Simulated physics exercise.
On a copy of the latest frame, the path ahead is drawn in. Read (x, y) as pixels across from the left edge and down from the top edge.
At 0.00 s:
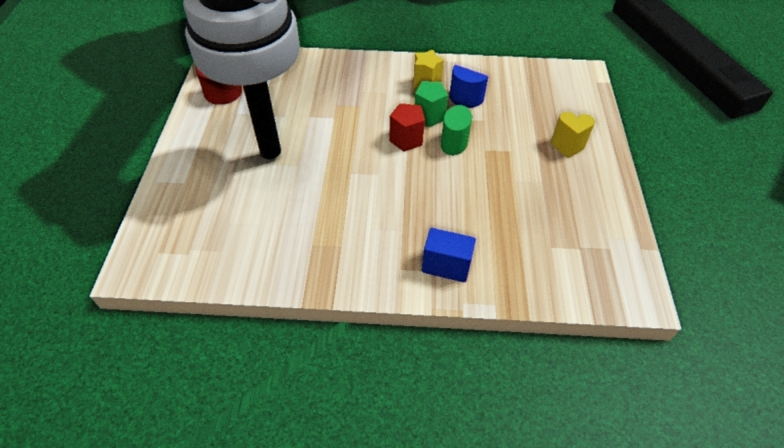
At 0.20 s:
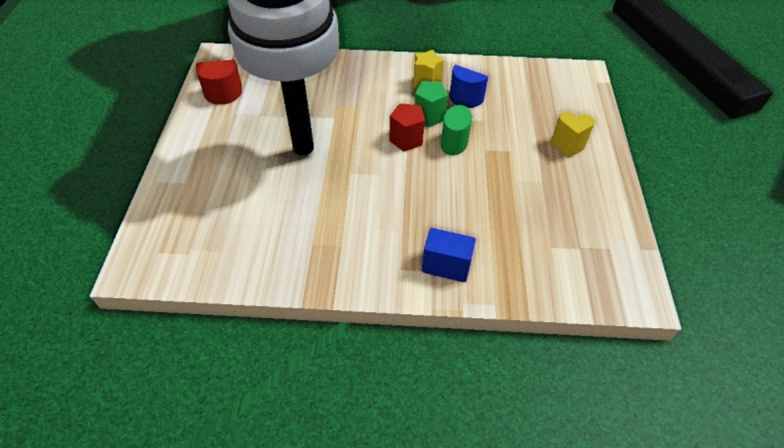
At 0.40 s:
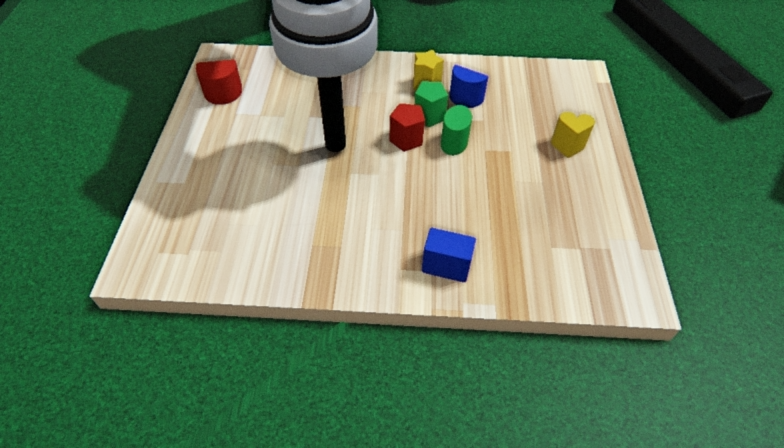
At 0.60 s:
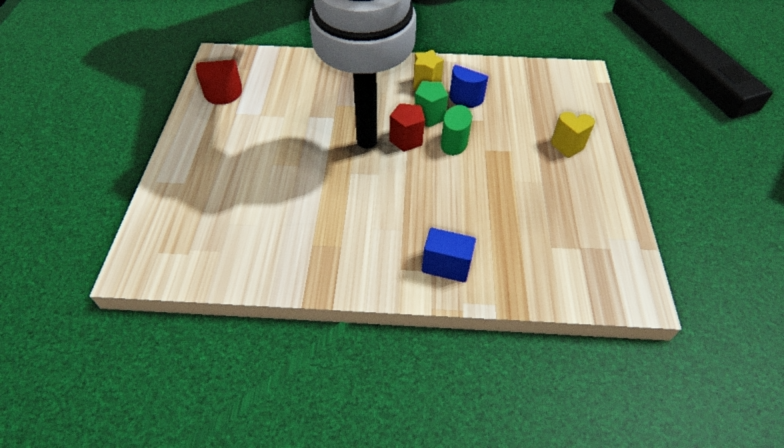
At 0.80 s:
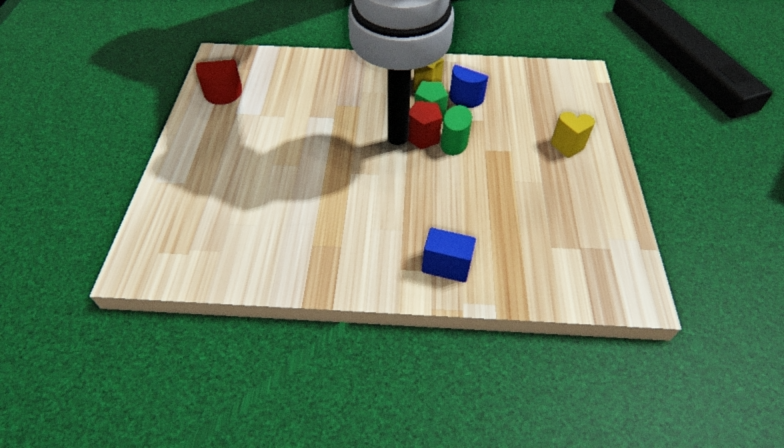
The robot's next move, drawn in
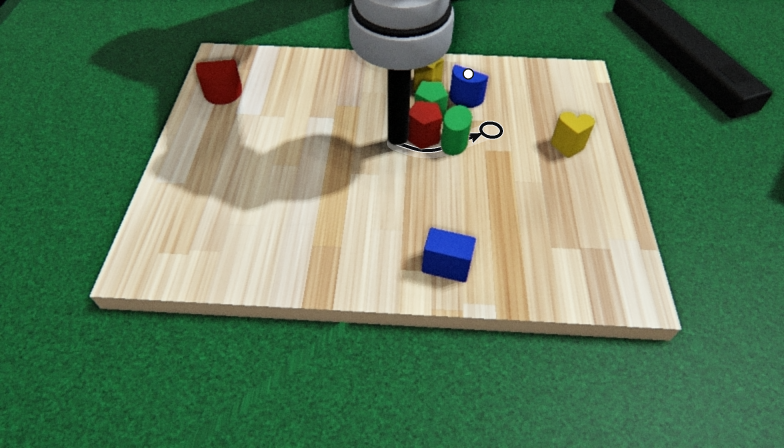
On a wooden board over a green surface, a grey machine with a black rod stands at the upper left among scattered colored blocks. The rod slides steadily right across the board, reaches the red pentagon, and nudges it slightly right toward the green blocks, while the other blocks stay put.
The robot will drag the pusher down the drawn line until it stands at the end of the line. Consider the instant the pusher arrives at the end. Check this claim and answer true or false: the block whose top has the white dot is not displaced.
True
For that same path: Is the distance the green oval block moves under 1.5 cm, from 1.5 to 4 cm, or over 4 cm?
Covers over 4 cm.
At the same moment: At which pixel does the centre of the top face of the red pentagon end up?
Around pixel (457, 98).
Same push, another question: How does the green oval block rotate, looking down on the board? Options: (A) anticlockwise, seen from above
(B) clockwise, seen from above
(B)
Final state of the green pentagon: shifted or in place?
Shifted out of place.
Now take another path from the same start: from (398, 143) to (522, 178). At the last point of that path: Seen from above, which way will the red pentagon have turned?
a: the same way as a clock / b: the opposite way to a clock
b.
The drawn path runs from (398, 143) over (431, 150) and (462, 141) to (491, 130); the dot is on the blue D-shaped block.
The first path, step by step. One third of the way, pusher at (432, 145); red pentagon at (446, 108), turned 35° anticlockwise; green pentagon at (434, 88), turned 15° anticlockwise; green oval block at (475, 116), turned 20° clockwise.
Two thirds of the way, pusher at (463, 136); red pentagon at (456, 98), turned 70° anticlockwise; green pentagon at (433, 85), turned 25° anticlockwise; green oval block at (495, 113), turned 40° clockwise.
At the end, pusher at (492, 125); red pentagon at (457, 98), turned 70° anticlockwise; green pentagon at (433, 85), turned 25° anticlockwise; green oval block at (526, 109), turned 70° clockwise; blue D-shaped block not moved.
